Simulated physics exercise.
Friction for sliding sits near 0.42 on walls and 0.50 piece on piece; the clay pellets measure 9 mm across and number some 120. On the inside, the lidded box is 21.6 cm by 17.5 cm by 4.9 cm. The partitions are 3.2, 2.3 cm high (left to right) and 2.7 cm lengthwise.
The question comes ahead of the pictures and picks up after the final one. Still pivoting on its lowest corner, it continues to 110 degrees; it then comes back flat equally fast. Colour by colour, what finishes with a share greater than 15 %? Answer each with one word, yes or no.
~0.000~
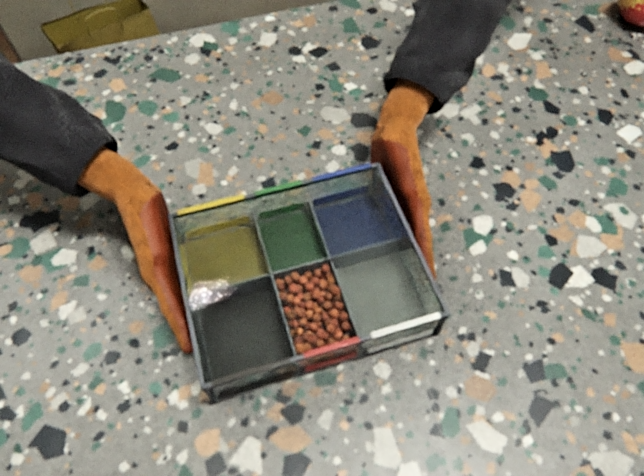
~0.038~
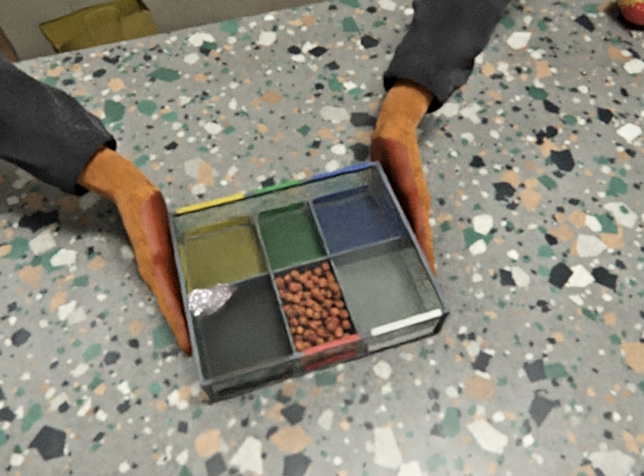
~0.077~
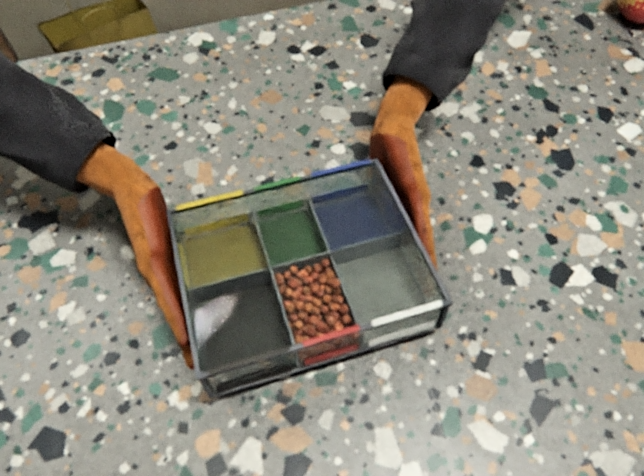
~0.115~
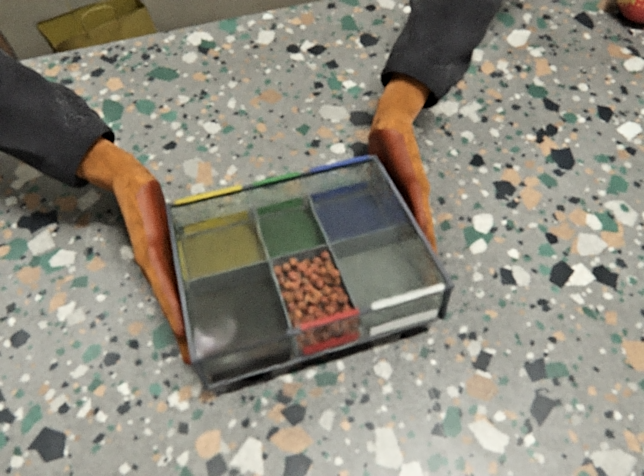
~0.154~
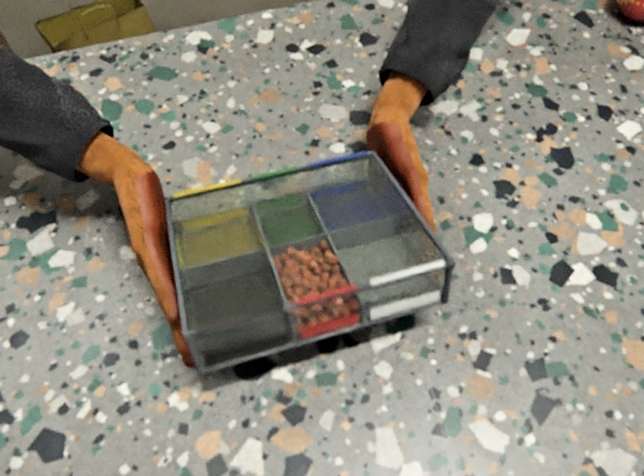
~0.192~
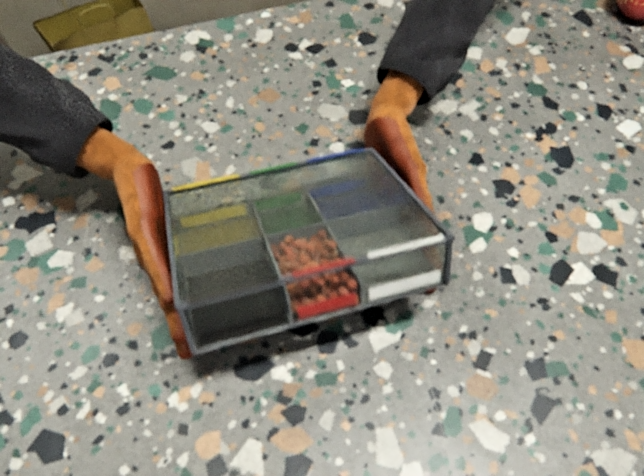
Red: No. Blue: Yes. Green: Yes. Yellow: No. White: No. Black: No.
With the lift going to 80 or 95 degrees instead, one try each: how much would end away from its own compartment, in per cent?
I'd put them near 70 and 85 percent in that order.
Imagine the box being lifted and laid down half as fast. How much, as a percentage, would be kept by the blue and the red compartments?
Blue 45 %, red 0 %.
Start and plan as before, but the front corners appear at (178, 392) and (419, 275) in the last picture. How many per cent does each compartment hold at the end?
In per cent, the final split is red 50, blue 0, green 0, yellow 15, white 0, black 40.
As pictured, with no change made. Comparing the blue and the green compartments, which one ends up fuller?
That would be the green compartment.
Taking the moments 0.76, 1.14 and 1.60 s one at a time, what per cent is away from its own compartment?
Around 65, then 100, then 100.
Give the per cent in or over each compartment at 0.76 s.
Shares - red: 35; blue: 15; green: 40; yellow: 5; white: 5; black: 0.
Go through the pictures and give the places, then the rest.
Box tilt 0 degrees, front corners at (205, 384) and (444, 313); red 100 %, in the first picture.
Box tilt 1 degrees, front corners at (204, 382) and (445, 310), in the second picture.
Box tilt 4 degrees, front corners at (201, 374) and (446, 301), lowest corner right back, in the third picture.
Box tilt 10 degrees, front corners at (196, 358) and (448, 285), lowest corner right back, in the fourth picture.
Box tilt 17 degrees, front corners at (188, 333) and (449, 262), lowest corner right back, in the fifth picture.
Box tilt 24 degrees, front corners at (181, 305) and (448, 237), lowest corner right back; red 100 %. The box's pace is about 180 degrees a second, in the sixth picture.
Then, at 0.76 s, tilt 109 degrees; red 35 %, blue 15 %, green 40 %, yellow 5 %, white 5 %.
After 1.14 s, tilt 46 degrees; blue 40 %, green 50 %, yellow 10 %.
Then, at 1.60 s, tilt 0 degrees; blue 40 %, green 50 %, yellow 10 %.
In the end, at 2.1 s, red 0 %, blue 40 %, green 50 %, yellow 10 %, white 0 %, black 0 %.
